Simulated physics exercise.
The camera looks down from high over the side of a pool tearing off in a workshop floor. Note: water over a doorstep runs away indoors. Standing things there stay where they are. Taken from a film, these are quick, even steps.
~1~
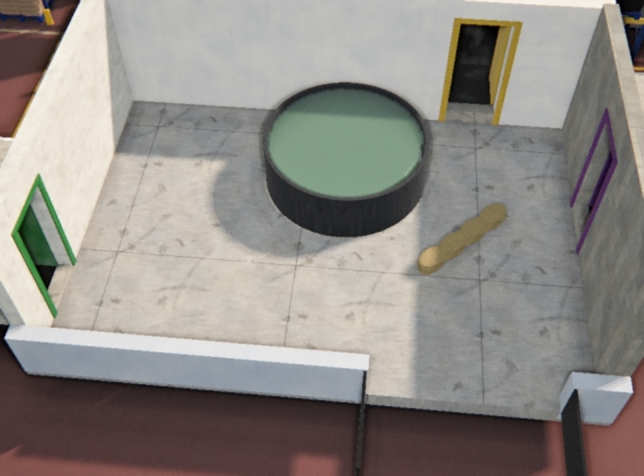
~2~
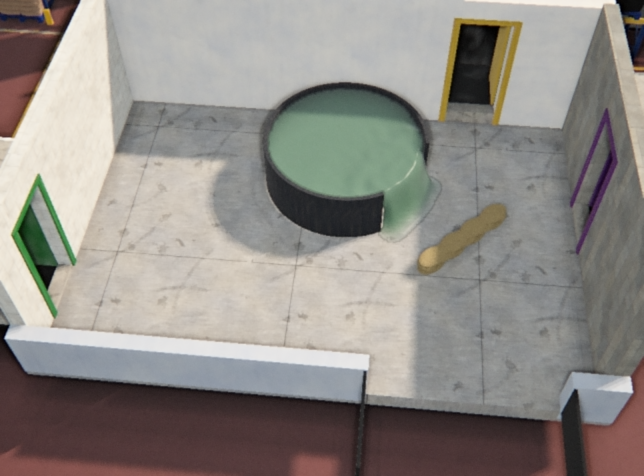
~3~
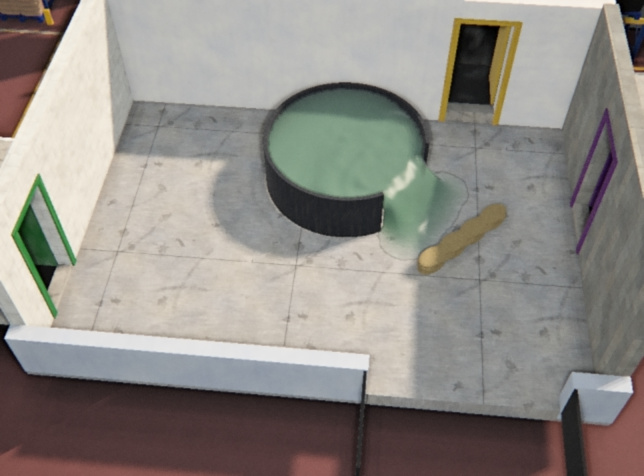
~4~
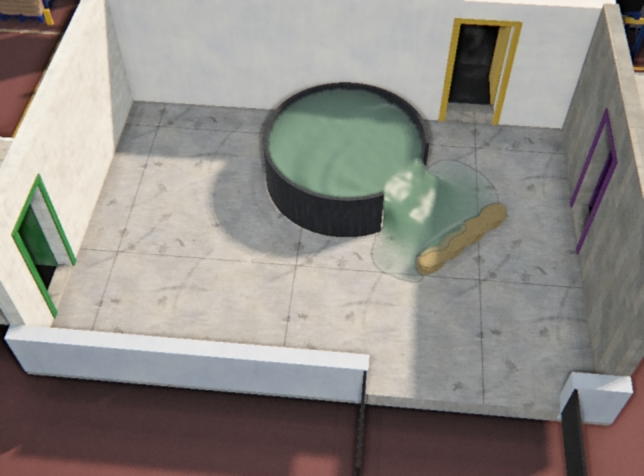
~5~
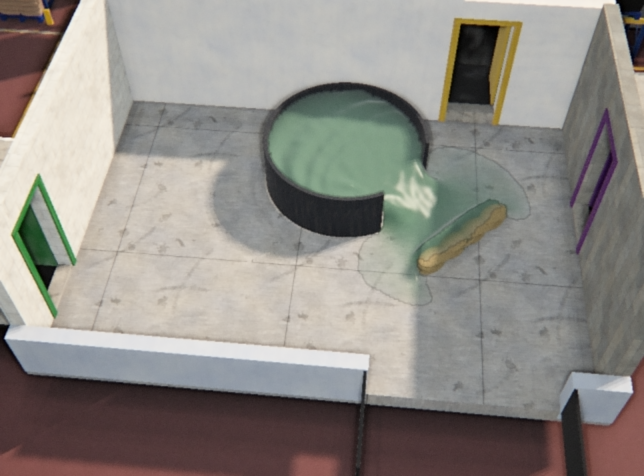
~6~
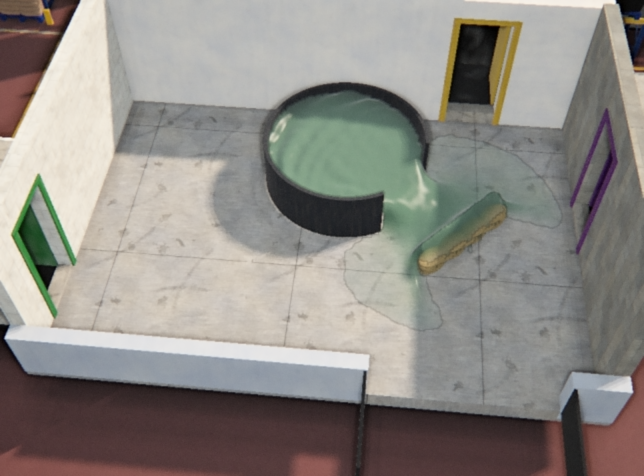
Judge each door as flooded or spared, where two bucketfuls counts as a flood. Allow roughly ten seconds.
The purple door is flooded, the green door is flooded, the yellow door is spared.
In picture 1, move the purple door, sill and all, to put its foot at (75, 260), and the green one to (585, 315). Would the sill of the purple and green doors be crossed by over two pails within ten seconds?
As it turns out, the purple door keeps clear but the green door spills past.
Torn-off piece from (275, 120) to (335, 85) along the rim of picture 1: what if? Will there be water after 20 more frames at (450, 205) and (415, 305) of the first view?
Respectively, left dry and left dry.
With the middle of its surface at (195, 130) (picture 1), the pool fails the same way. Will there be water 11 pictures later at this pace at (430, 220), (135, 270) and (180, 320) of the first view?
The three spots read swamped, left dry, left dry.
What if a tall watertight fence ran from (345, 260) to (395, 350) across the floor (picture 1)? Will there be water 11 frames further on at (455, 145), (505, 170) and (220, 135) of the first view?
Reading them off in sequence: Spared, swamped, spared.
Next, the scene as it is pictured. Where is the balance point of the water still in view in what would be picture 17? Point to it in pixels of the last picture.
Point: (409, 201).
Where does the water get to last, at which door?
That would be the green door.
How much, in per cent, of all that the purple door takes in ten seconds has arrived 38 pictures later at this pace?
Share by then: 75 in a hundred.
A moment on, water covers 35 % of the floor; the purple door under two buckets in, the green door not reached, the yellow door wet at the sill, nothing in.
Next, water covers 50 % of the floor; the purple door over two buckets in, the green door not reached, the yellow door wet at the sill, nothing in.
Then, water covers 65 % of the floor; the purple door far over two buckets in, the green door not reached, the yellow door wet at the sill, nothing in.
Later, water covers 85 % of the floor; the purple door far over two buckets in, the green door over two buckets in, the yellow door wet at the sill, nothing in.
In the end, water covers 95 % of the floor; the purple door far over two buckets in, the green door far over two buckets in, the yellow door under two buckets in.
